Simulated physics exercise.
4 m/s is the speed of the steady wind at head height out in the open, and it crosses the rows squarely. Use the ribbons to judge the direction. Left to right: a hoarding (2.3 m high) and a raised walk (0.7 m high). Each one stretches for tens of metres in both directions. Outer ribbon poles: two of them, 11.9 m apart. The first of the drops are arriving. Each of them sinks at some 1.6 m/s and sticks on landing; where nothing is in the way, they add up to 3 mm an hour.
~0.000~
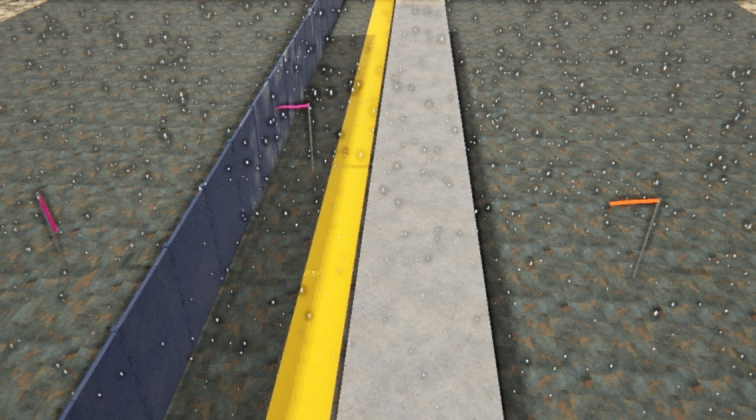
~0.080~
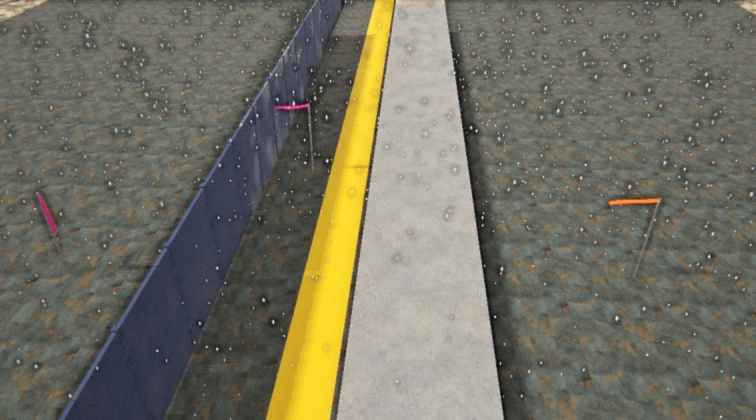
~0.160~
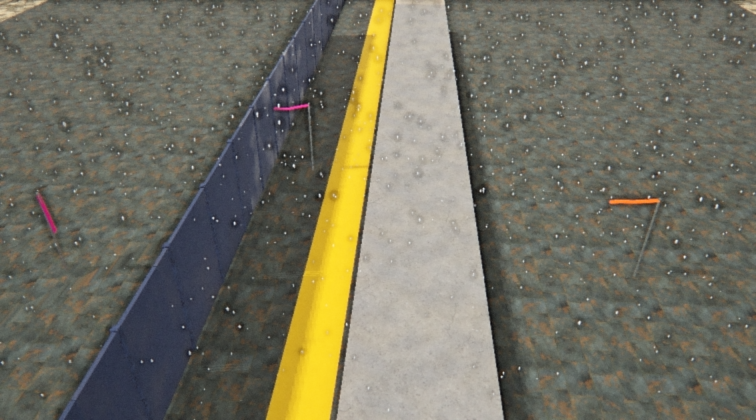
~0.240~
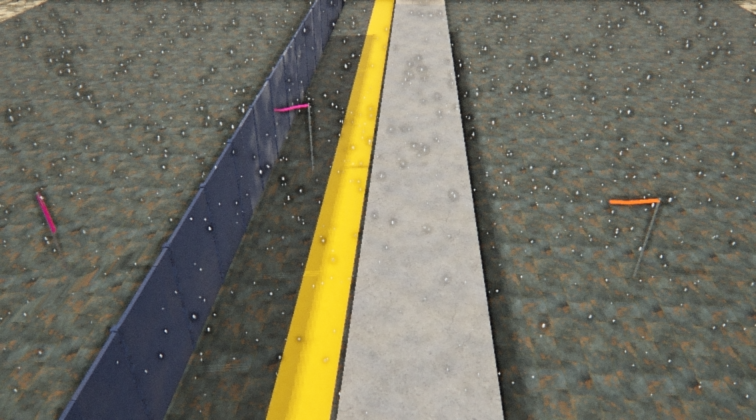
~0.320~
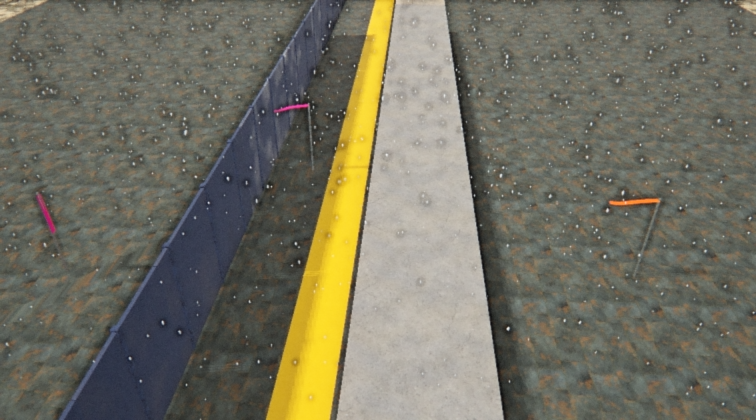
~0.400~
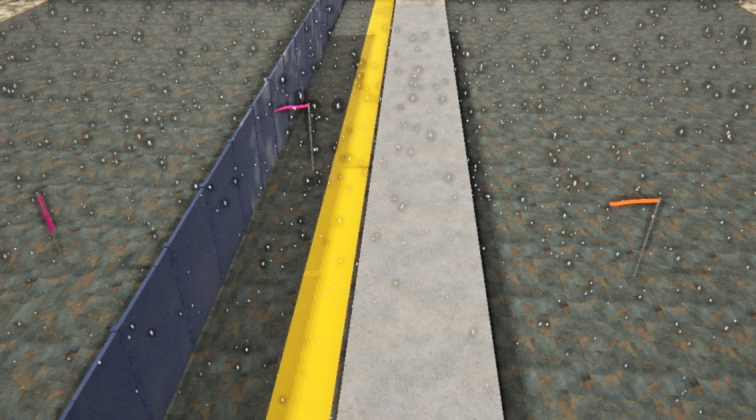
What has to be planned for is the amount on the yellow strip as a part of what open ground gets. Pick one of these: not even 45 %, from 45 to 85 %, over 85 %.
I would pick over 85 %.
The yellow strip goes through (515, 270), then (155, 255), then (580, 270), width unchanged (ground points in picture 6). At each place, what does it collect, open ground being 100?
Roughly 90 per cent, 70 per cent and 100 per cent in that order.
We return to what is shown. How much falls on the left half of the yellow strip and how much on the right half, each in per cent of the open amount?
95 % left, 95 % right.
In 10 minutes the yellow strip collects 0.5 mm against 0.5 mm in the open.
In 30 minutes the yellow strip collects 1.5 mm against 1.5 mm in the open.
In 60 minutes the yellow strip collects 2.9 mm against 3.0 mm in the open, so the yellow strip has 97 % of the open amount; the left half of it has 97 %, the right half 97 %.
